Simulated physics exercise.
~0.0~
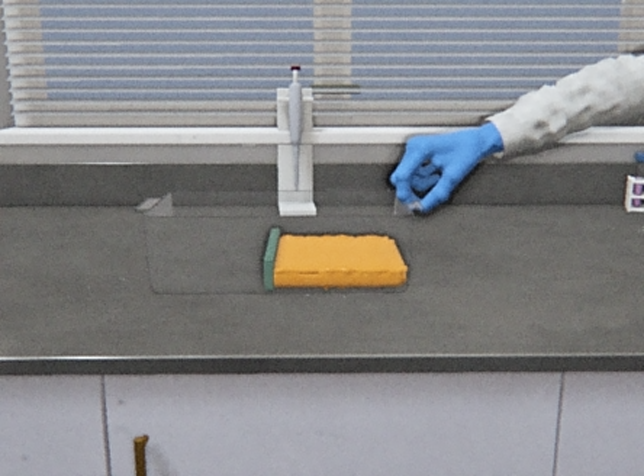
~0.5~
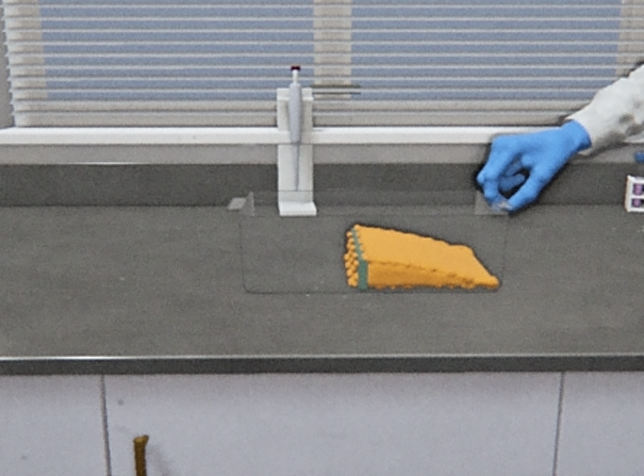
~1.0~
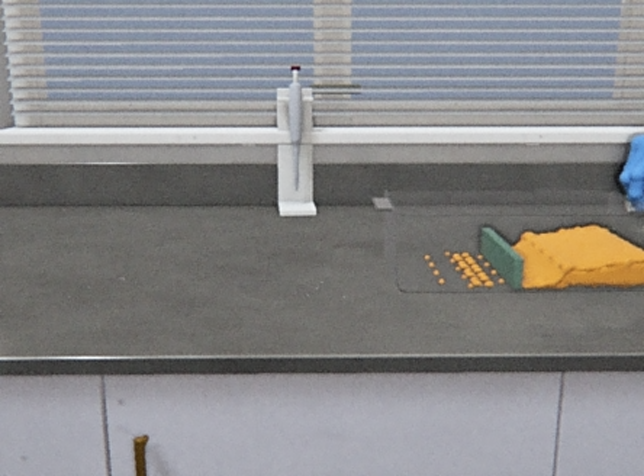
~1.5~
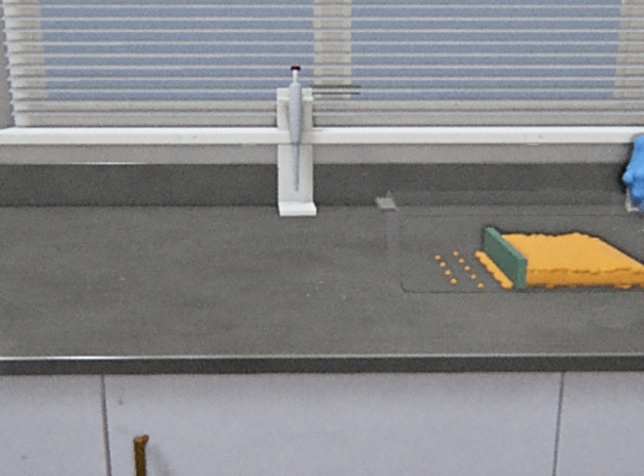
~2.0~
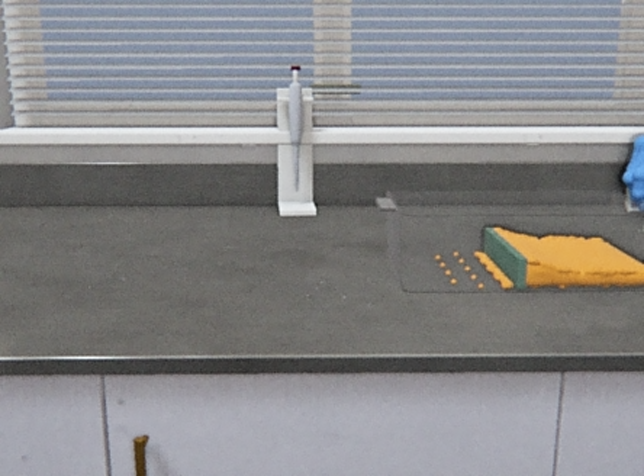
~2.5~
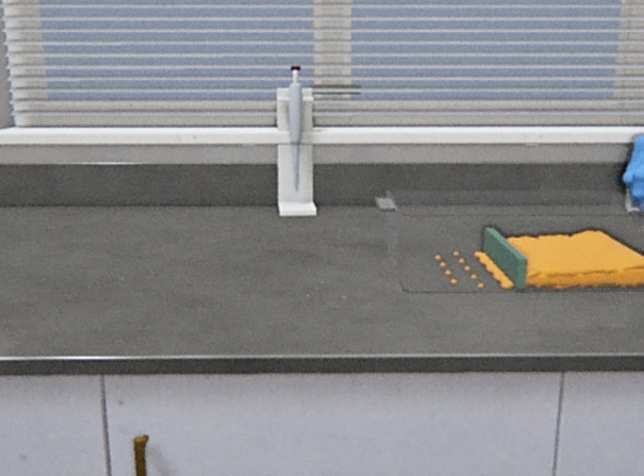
Orange juice surging behind a green divider as a blue-gloved hand pulls its clear box right, leaving a few drops left.
